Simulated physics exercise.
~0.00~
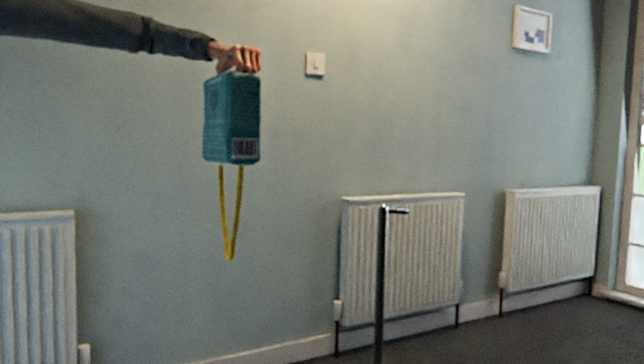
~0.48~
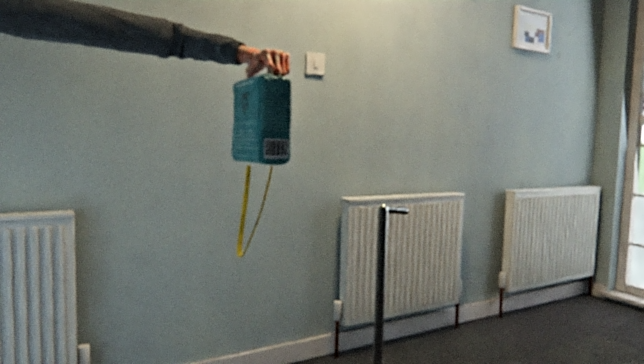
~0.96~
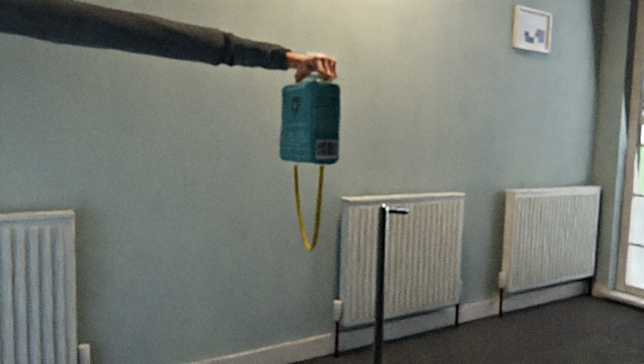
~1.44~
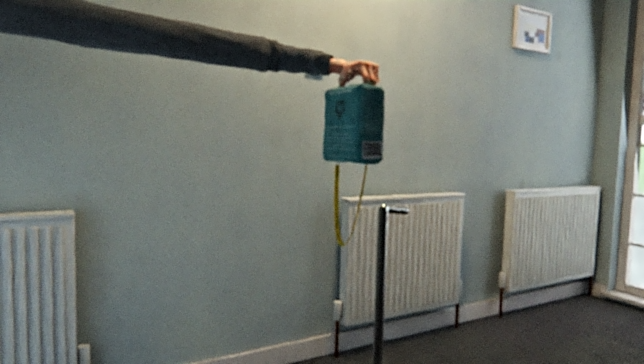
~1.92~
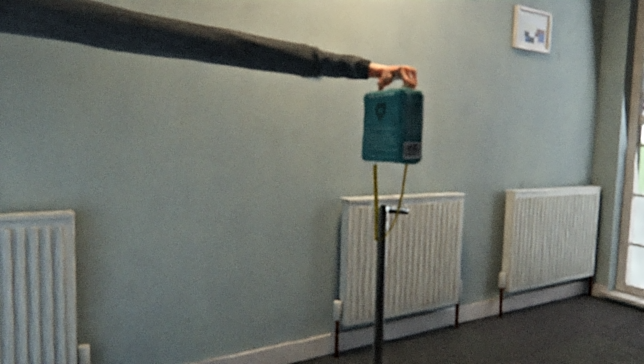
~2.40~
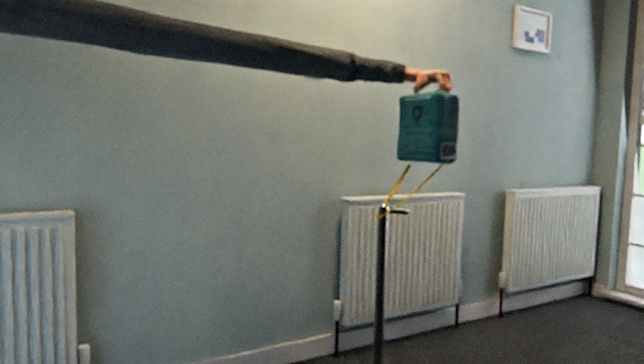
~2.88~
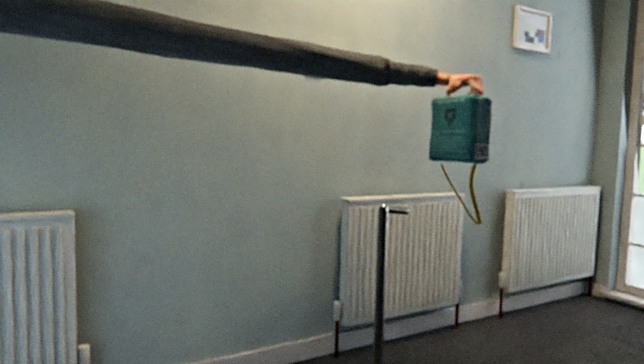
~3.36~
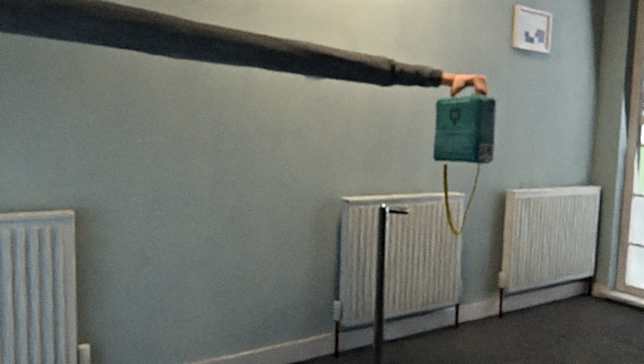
At first, an outstretched arm in a dark sleeve holds a turquoise bag upright against a pale wall, a loop of yellow ribbon dangling beneath it. The hand carries the bag steadily to the right, toward a thin dark post with a hook on top, in front of a white radiator. The bag passes above the post as the ribbon hangs down around the hook's level. Just beyond, the ribbon slants back toward the hook and spreads apart. Then it swings clear, and the bag ends up right of the post, still held, with the loop hanging freely below.
